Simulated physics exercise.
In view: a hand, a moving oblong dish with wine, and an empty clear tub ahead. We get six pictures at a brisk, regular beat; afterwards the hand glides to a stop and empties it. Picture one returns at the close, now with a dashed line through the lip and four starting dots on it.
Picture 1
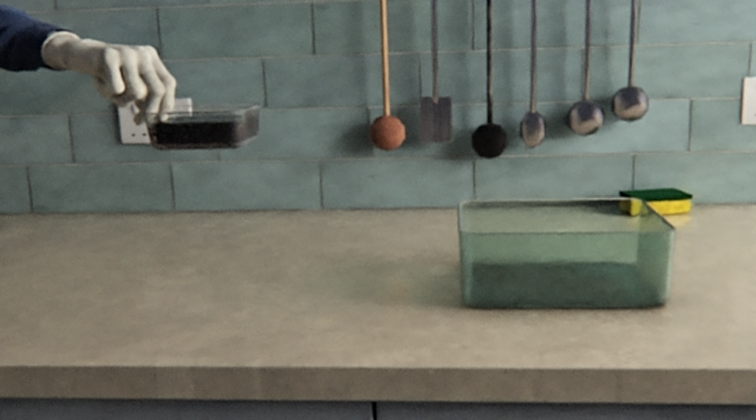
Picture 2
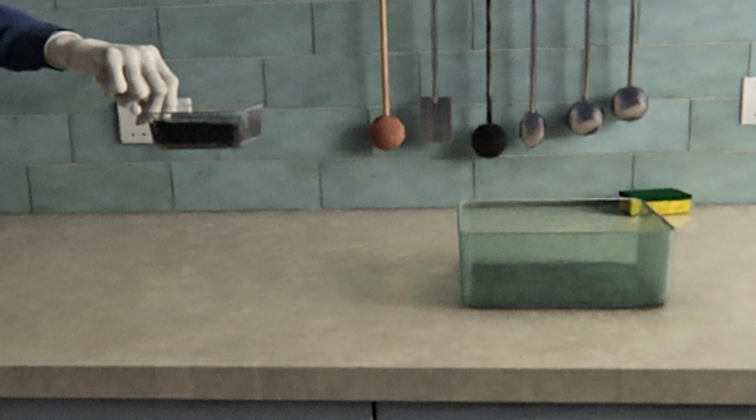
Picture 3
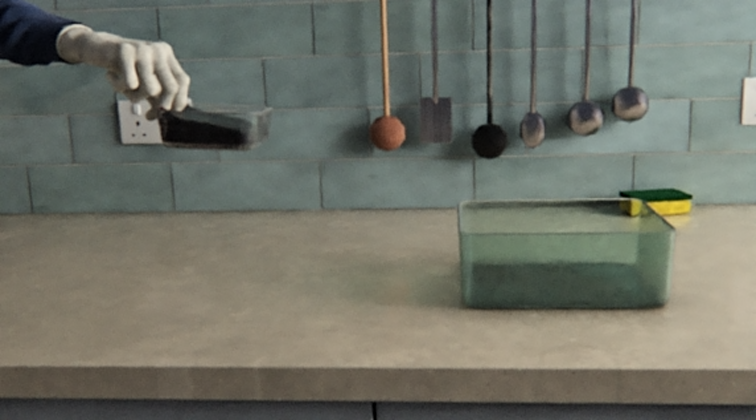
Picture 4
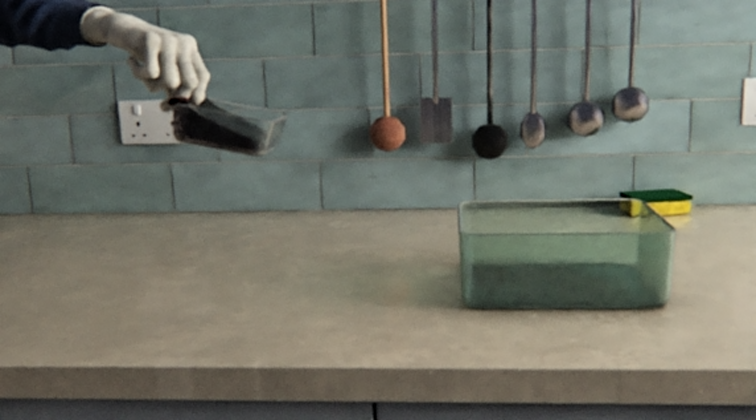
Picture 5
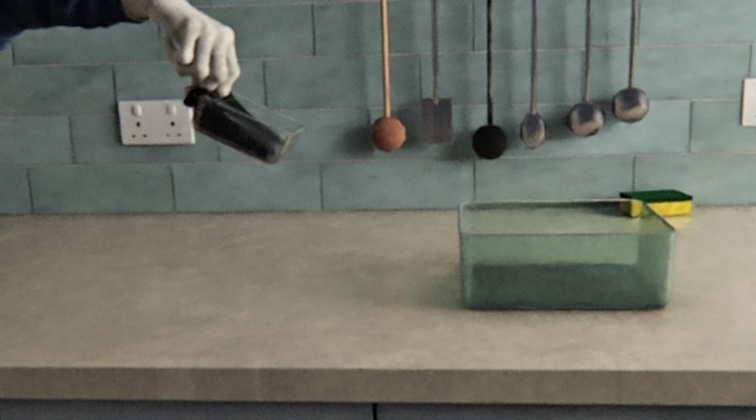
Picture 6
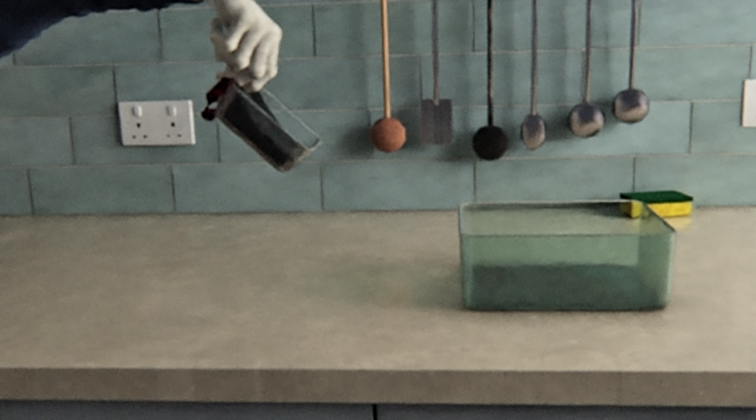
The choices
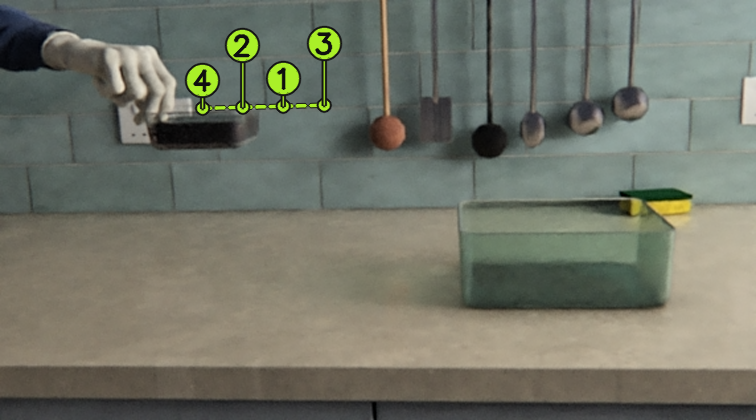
At the start, a pale hand at the upper left holds a small clear dish of dark liquid nearly level, left of a greenish see-through tub on a counter. The hand barely moves at first, then shifts right, steadily tilting the dish steeply with its right end down, while the tub stays still.
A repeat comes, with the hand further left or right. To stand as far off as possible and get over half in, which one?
3 is the one.
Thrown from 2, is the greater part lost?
Yes.
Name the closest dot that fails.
Here it is dot 1.
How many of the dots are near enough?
One.
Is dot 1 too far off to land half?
Yes, it does.
In lime, 1 at (283, 106); 2 at (242, 107); 3 at (324, 105); 4 at (202, 108).
If 1 is chosen, about 24 % lands in the tub, 70 % falls short and 6 % goes beside or beyond.
If 2 is chosen, about 0 % lands in the tub, 96 % falls short and 4 % goes beside or beyond.
If 3 is chosen, about 80 % lands in the tub, 10 % falls short and 10 % goes beside or beyond.
If 4 is chosen, about 0 % lands in the tub, 99 % falls short.
